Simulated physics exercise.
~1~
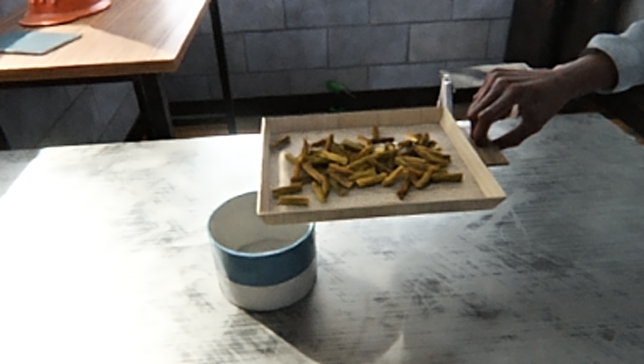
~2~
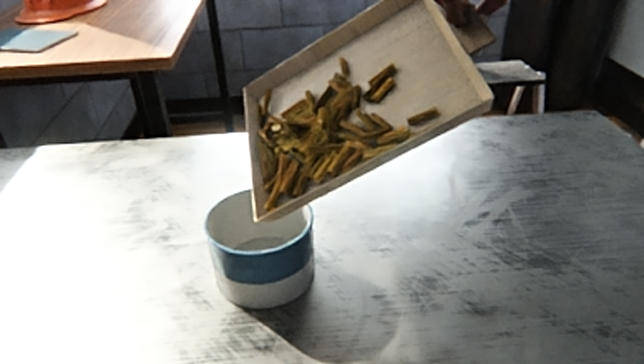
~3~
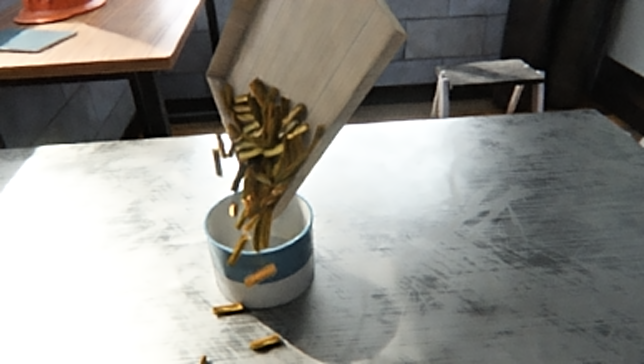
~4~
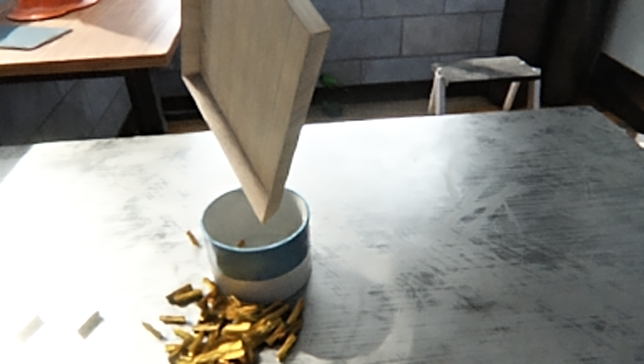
In this clip, a hand tilts a shallow wooden tray of short dry pasta pieces steeply over a blue and white pot on a table, and the pieces slide off its lower corner, some entering the pot while most end up heaped on the tabletop in front of it.
